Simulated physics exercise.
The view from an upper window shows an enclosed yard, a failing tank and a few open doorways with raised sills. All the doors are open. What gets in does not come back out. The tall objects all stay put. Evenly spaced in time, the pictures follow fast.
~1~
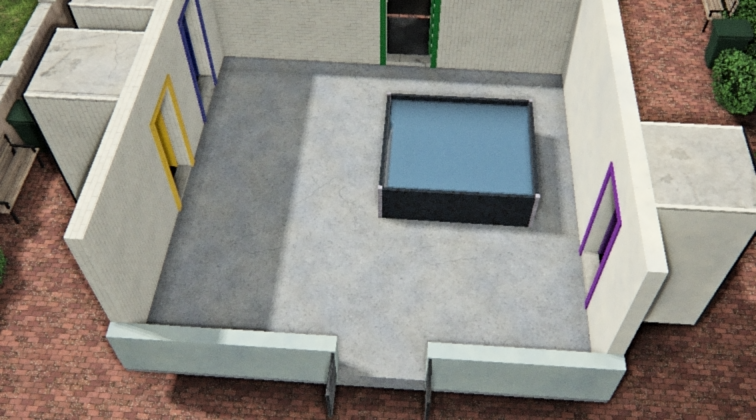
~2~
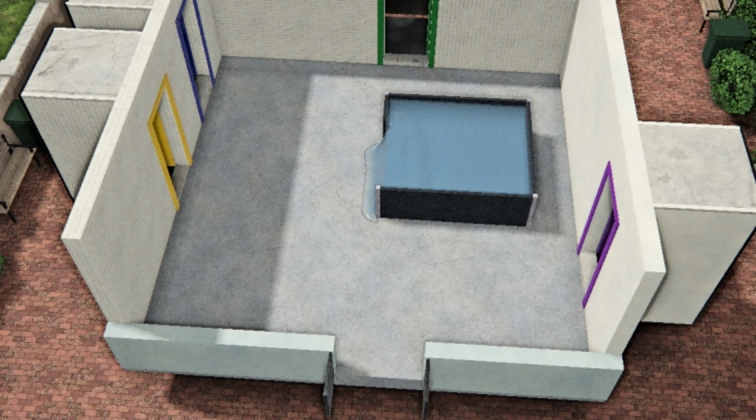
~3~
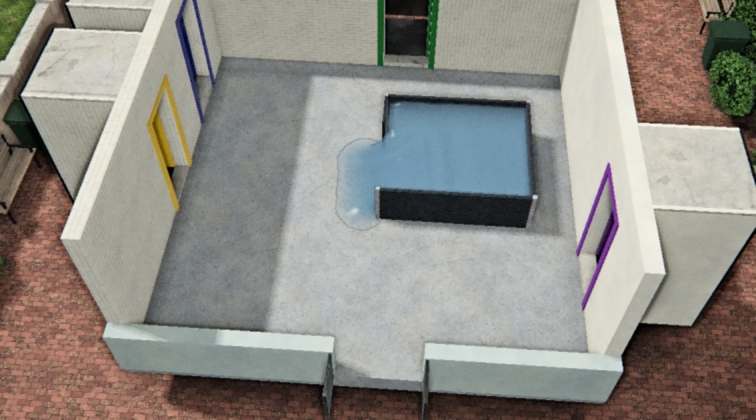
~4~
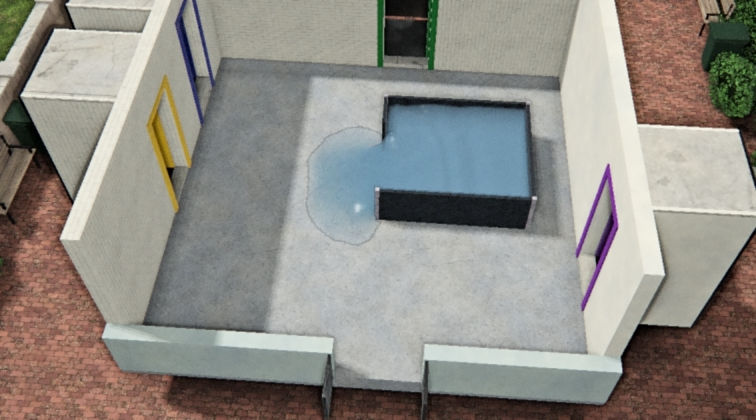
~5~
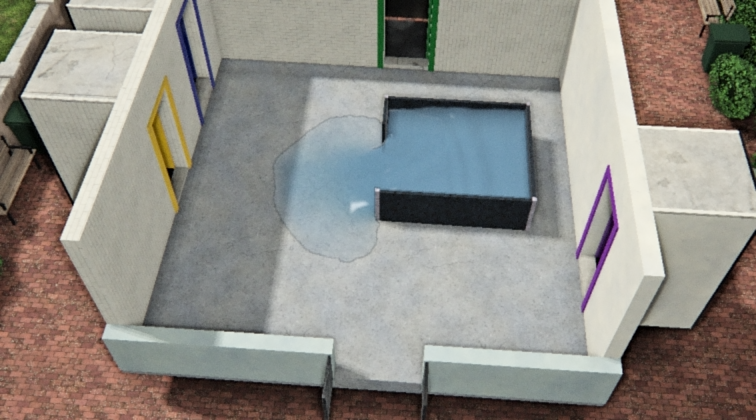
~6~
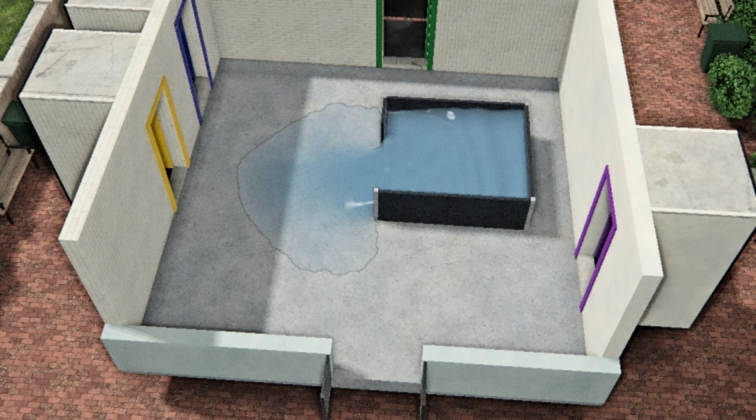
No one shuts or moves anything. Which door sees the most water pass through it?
The yellow door sees the most.
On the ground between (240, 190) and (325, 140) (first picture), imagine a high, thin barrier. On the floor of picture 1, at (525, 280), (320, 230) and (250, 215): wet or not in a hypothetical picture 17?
The first is still bare, the second soaked, the third soaked.
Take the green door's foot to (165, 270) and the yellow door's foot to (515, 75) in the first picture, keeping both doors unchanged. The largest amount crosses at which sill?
That would be the green one.
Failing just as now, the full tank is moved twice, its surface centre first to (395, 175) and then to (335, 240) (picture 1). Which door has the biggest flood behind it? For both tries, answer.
Case 1: The yellow door; case 2: The yellow door.
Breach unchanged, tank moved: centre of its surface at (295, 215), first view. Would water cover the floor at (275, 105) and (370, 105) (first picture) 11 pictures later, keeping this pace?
Well, the first point ends up swamped, and the second one ends up unwetted.
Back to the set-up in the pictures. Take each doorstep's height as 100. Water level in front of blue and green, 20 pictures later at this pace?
Roughly 50 and 10 %.
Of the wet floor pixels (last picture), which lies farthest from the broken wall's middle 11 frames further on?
I'd put it around (135, 347).
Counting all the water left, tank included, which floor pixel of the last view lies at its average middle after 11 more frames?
Centre point: Around (363, 181).
A moment on, water covers 35 % of the floor; green door not reached, blue door not reached, purple door not reached, yellow door some in.
Next, water covers 45 % of the floor; green door not reached, blue door wet at the sill, nothing in, purple door not reached, yellow door a lot in.
Then, water covers 50 % of the floor; green door not reached, blue door wet at the sill, nothing in, purple door not reached, yellow door a lot in.
Later, water covers 95 % of the floor; green door wet at the sill, nothing in, blue door wet at the sill, nothing in, purple door not reached, yellow door a lot in.
In the end, water covers 95 % of the floor; green door wet at the sill, nothing in, blue door wet at the sill, nothing in, purple door wet at the sill, nothing in, yellow door a lot in; the yellow door has let in the most.
